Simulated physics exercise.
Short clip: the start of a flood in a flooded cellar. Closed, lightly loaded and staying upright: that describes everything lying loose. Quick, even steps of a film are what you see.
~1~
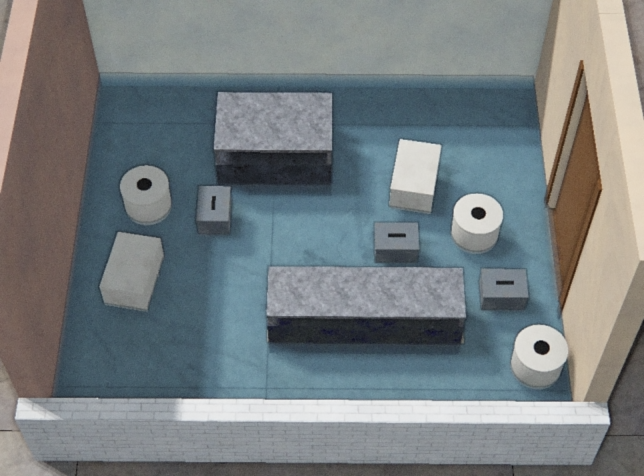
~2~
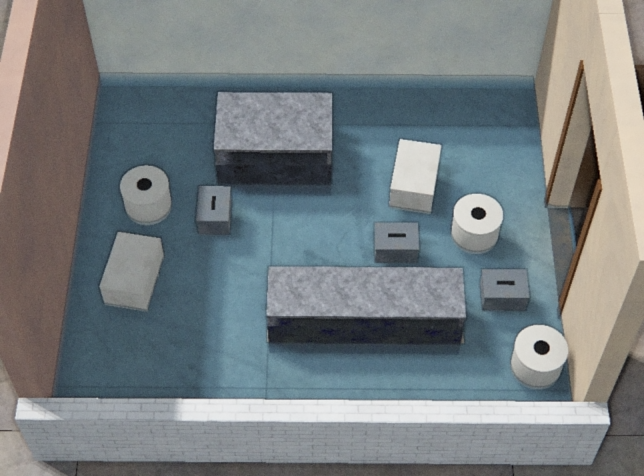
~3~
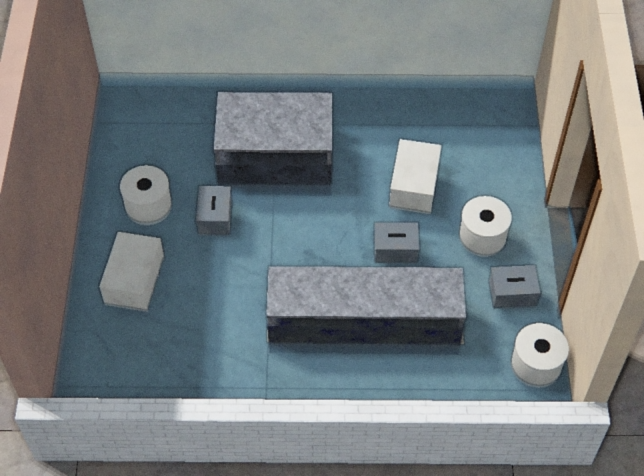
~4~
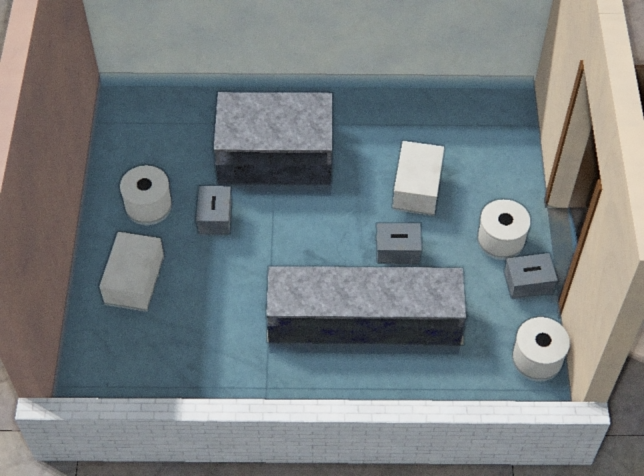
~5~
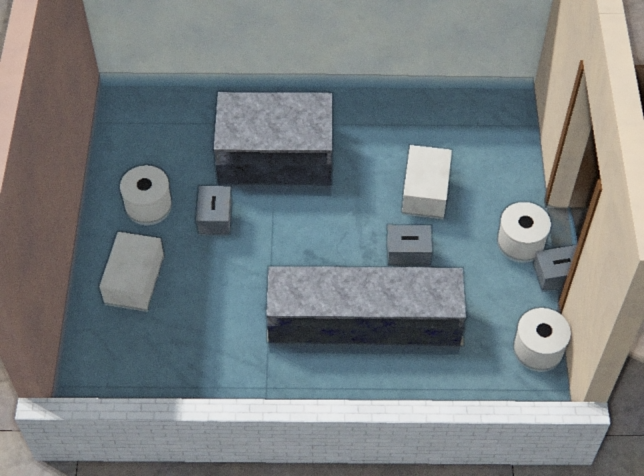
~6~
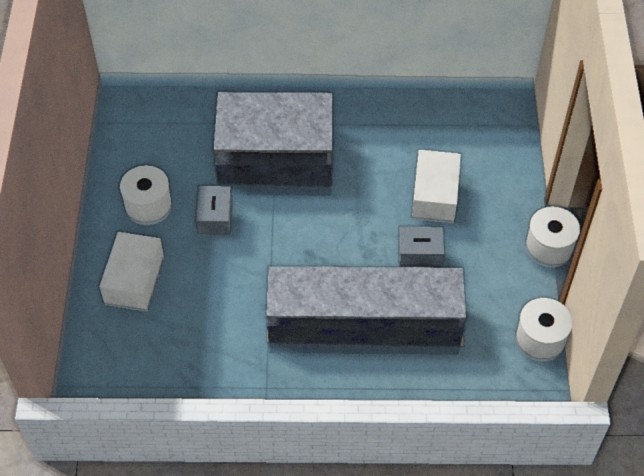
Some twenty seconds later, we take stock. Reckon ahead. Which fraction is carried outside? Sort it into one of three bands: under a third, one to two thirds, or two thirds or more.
It falls in the top band, two thirds or more.
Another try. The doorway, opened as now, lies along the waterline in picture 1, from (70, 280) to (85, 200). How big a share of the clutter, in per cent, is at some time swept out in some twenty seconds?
Near 50 in a hundred.
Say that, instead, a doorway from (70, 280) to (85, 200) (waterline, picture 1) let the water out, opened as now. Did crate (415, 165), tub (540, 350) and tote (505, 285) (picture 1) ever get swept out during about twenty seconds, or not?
Item one doesn't escape, item two doesn't escape, item three doesn't escape.
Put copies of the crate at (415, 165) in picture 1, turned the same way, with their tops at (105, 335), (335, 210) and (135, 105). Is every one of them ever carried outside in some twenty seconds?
Remains; escapes; remains.
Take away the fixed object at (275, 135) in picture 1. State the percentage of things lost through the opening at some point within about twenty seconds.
Roughly 60 per cent.
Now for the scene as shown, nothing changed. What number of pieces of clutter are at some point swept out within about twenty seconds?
I make it 6.
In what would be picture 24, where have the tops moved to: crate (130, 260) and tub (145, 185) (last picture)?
Tops end up close to (166, 262) and (182, 197) respectively.
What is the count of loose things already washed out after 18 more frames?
That gives 5.
A moment on, 2 of 8 are out; 6 afloat.
Next, 5 of 8 are out; 3 afloat.
Later, 5 of 8 are out; 3 afloat.
In the end, 6 of 8 are out; 2 afloat.
